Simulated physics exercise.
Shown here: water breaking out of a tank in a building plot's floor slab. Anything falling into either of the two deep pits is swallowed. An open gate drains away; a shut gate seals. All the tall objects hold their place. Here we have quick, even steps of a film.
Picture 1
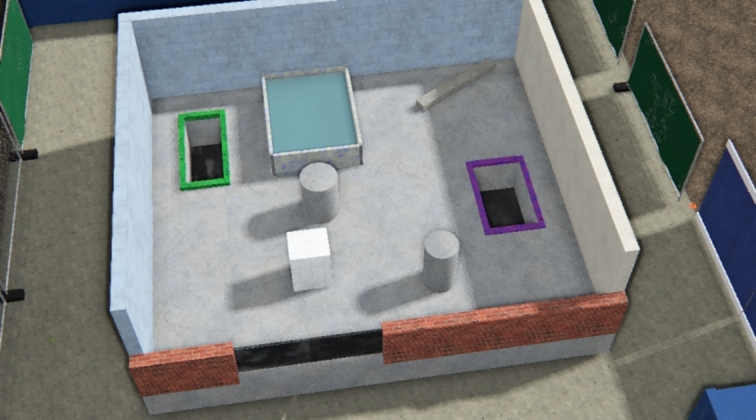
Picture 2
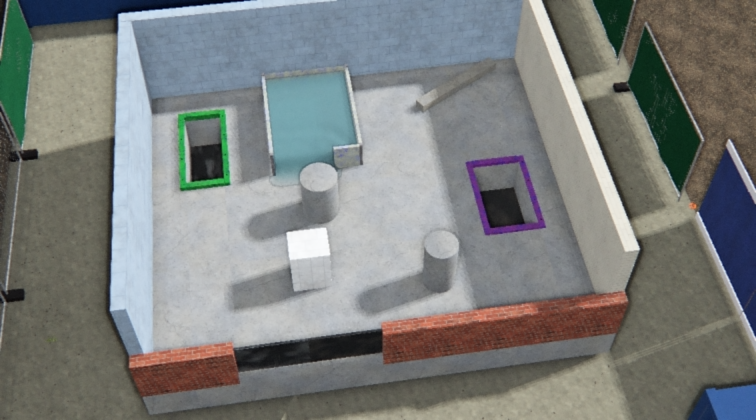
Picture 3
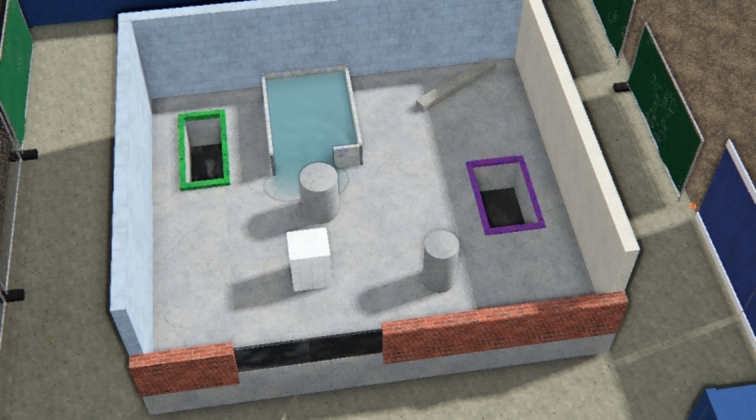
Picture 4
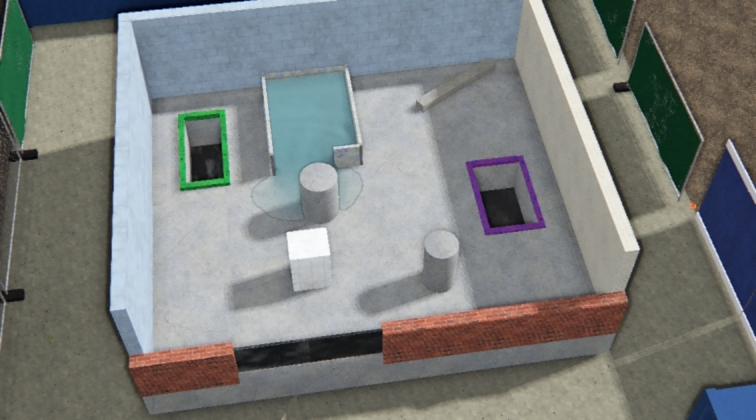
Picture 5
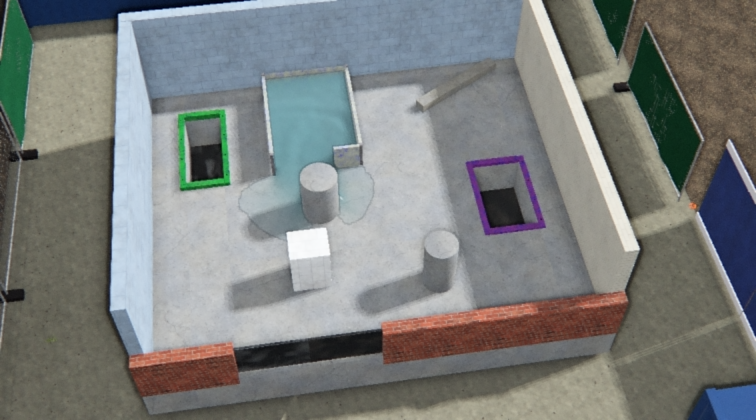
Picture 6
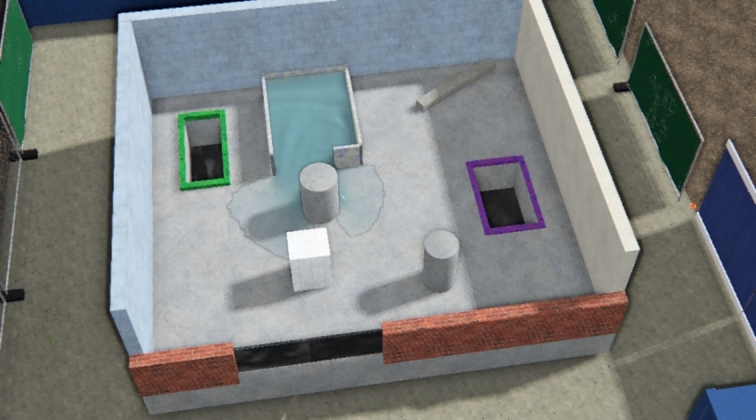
We see a walled floor slab with a water tank, two cylinders, a white block and green- and purple-edged openings; the tank's near side opens, and water pours out, spreading around the nearest cylinder and toward the block.
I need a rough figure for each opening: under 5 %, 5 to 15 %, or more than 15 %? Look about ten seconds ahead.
As I see it, the gate is going to swallow a share short of five per cent, the green pit is going to swallow a share short of five per cent, the purple pit is going to swallow a share short of five per cent.
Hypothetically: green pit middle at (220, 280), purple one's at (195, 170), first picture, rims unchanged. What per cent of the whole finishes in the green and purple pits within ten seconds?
The green pit takes around 8 percent, while the purple pit takes around 0 percent.
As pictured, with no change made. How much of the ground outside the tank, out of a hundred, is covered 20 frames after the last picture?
Estimate: Near 50 %.
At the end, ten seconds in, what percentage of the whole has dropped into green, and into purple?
Close to 0 per cent, and close to 2 per cent.
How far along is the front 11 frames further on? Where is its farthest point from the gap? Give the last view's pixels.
The farthest wet spot is near (175, 373).
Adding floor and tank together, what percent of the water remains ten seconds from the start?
Some 98 per cent.
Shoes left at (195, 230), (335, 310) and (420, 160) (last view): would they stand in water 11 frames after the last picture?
Listed points: Inundated / unwetted / inundated.
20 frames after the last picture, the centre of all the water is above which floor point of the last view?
The water centres close to (290, 213).
A moment on, water covers 15 % of the floor; the gate 0 %, the green pit 0 %, the purple pit 0 %.
Next, water covers 40 % of the floor; the gate 0 %, the green pit 0 %, the purple pit 0 %.
Then, water covers 50 % of the floor; the gate 0 %, the green pit 0 %, the purple pit 1 %.
Later, water covers 60 % of the floor; the gate 0 %, the green pit 0 %, the purple pit 1 %.
In the end, water covers 80 % of the floor; the gate 0 %, the green pit 0 %, the purple pit 1 %.
